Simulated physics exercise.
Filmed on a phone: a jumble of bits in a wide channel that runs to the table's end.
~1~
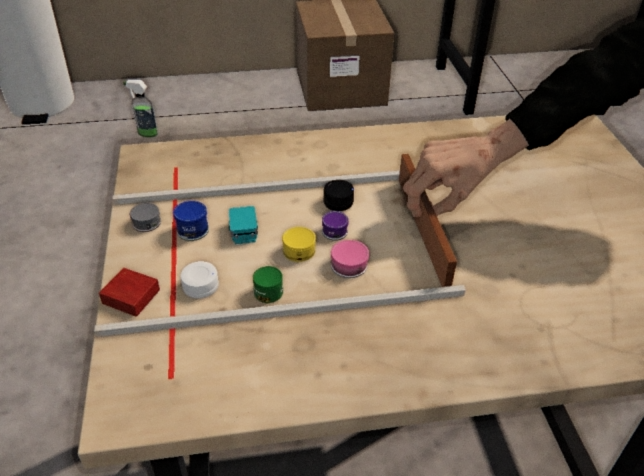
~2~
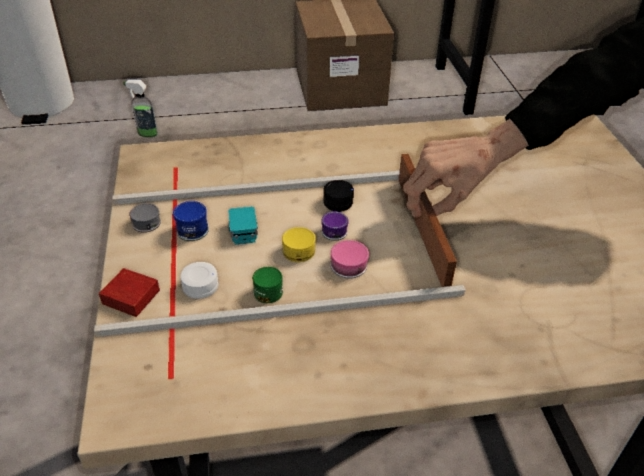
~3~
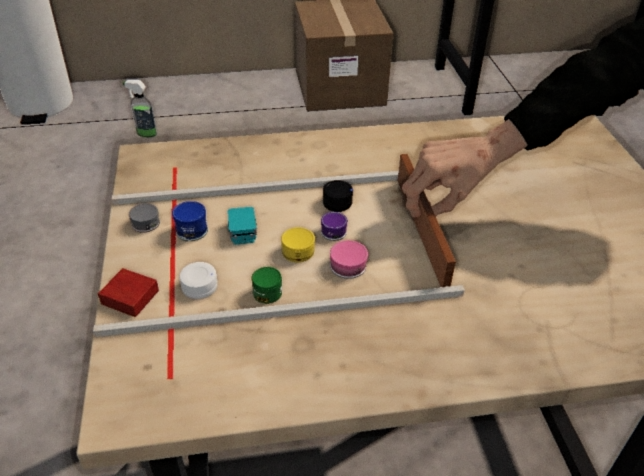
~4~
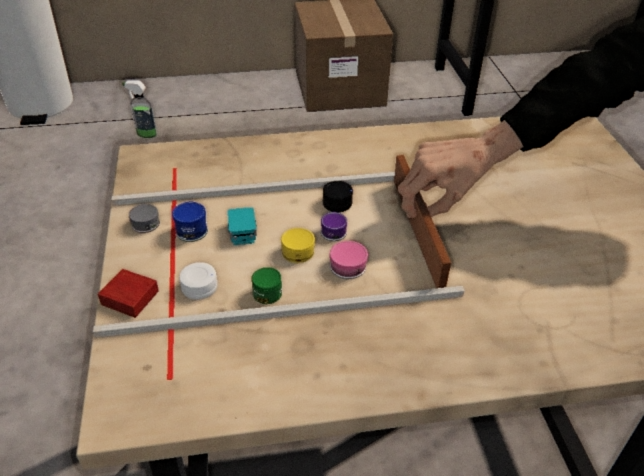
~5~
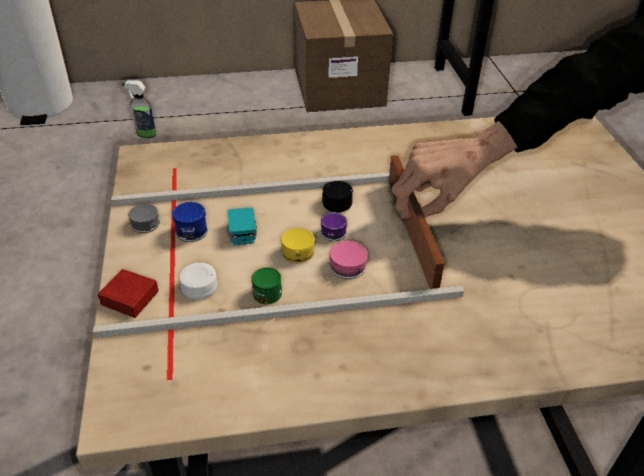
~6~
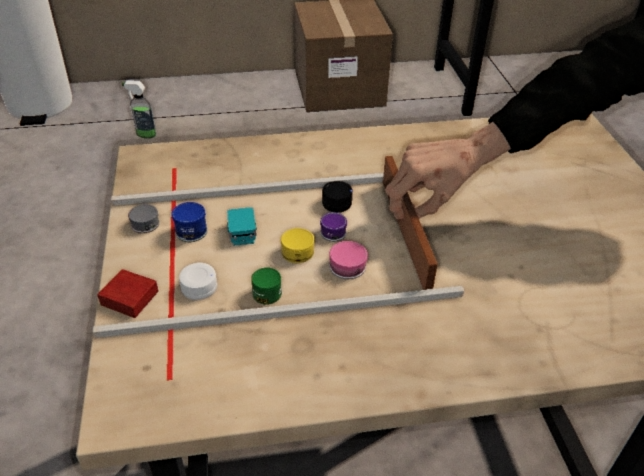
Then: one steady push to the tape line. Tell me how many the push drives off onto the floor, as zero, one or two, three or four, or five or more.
One or two, I think.
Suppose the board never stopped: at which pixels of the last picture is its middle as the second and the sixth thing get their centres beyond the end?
Around (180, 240); afterwards around (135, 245).
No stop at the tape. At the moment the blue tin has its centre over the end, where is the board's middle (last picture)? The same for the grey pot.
Near (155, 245) in the first case, near (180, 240) in the other.
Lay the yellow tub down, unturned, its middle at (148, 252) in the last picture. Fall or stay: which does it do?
From that start the object is safe.
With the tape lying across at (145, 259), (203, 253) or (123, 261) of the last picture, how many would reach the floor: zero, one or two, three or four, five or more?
Lab note - tapes per position, in order: Either three or four; none at all; more than four.
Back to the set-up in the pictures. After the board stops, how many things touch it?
The figure is 4.
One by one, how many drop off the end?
In all, 2 of them.
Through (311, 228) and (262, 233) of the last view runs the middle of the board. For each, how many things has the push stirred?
So far 4, and 6 at the second.
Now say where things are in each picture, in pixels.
In the first picture, red block (130, 292); grey pot (146, 218); blue tin (191, 221); board (425, 216); tape (174, 255).
In the second picture, grey pot (145, 218); yellow tub (299, 245).
In the third picture, blue tin (190, 221); board (424, 217).
In the fourth picture, red block (129, 293); black lid (338, 196).
In the fifth picture, grey pot (144, 218); green tub (267, 286).
In the sixth picture, red block (129, 293); grey pot (144, 219); blue tin (190, 222); board (407, 219); tape (172, 256).
A little later, none off yet; red block at rest near (129, 293); grey pot at rest near (144, 219); blue tin at rest near (190, 222).
Next, none off yet; red block at rest near (129, 293); grey pot at rest near (144, 219); blue tin moving near (184, 221).
When it is over, the number that fall off is one or two; down, grey pot and red block.
